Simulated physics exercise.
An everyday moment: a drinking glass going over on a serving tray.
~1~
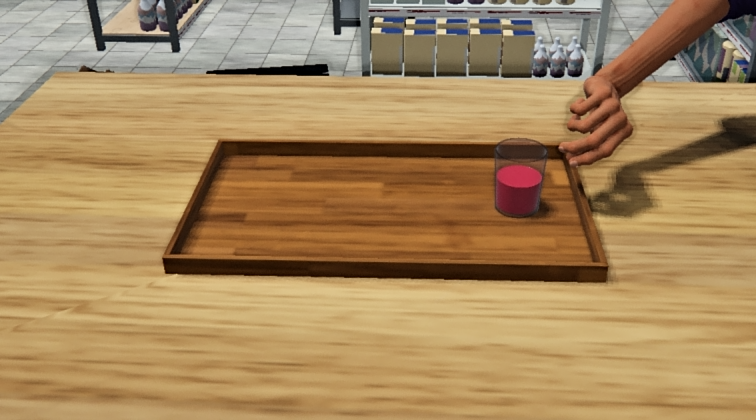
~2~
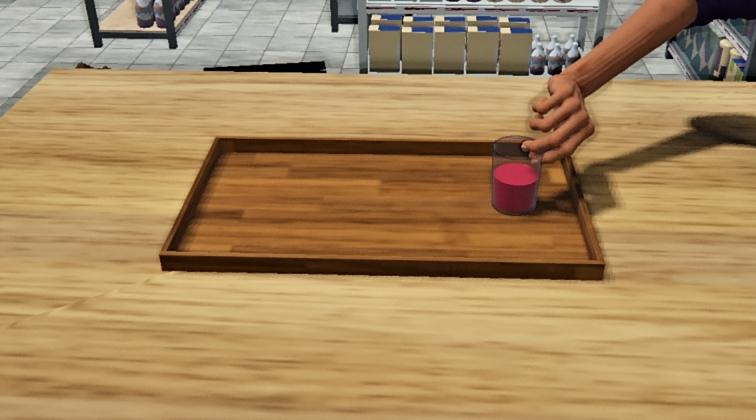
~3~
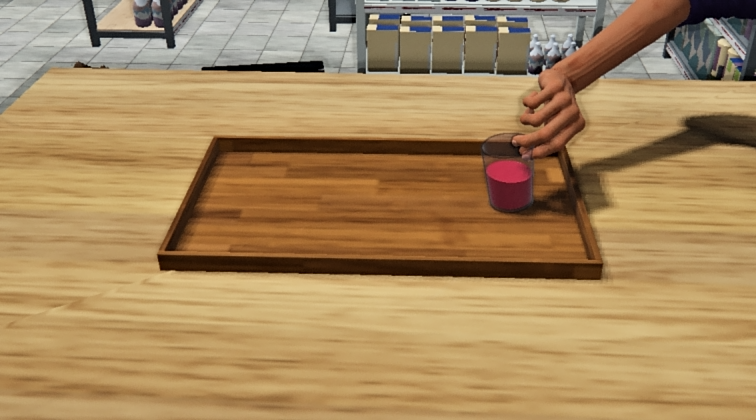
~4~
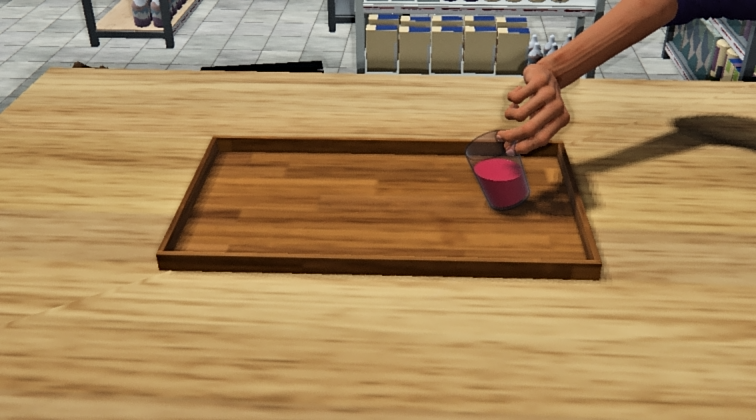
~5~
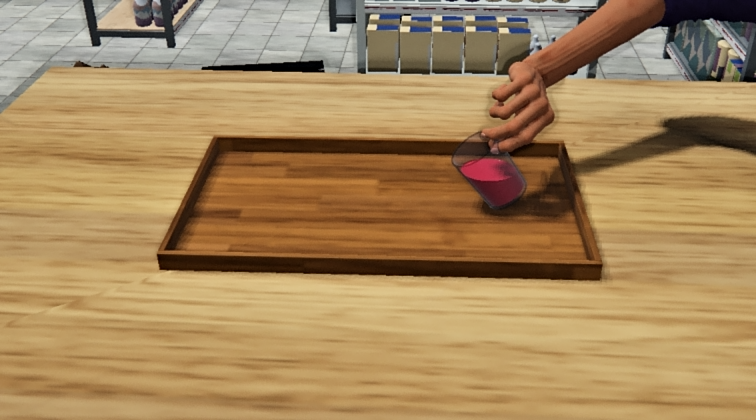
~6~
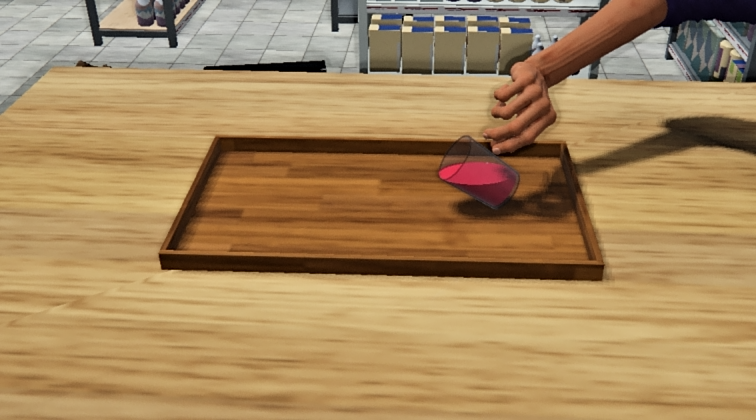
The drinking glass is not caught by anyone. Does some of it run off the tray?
Contained.
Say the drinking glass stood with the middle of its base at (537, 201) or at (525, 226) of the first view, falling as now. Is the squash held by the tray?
At the first place it is held by the rim, at the second it is held by the rim.
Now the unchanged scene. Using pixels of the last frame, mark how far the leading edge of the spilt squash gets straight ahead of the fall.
(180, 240), more or less.
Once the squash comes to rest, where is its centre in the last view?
Near (280, 211).
Next, the drinking glass lies in the tray; the puddle covers about as much as a plate; the top is dry.
After that, the puddle covers about as much as a tray; the top is dry.
Finally, the puddle covers about as much as a tray; the top is dry.
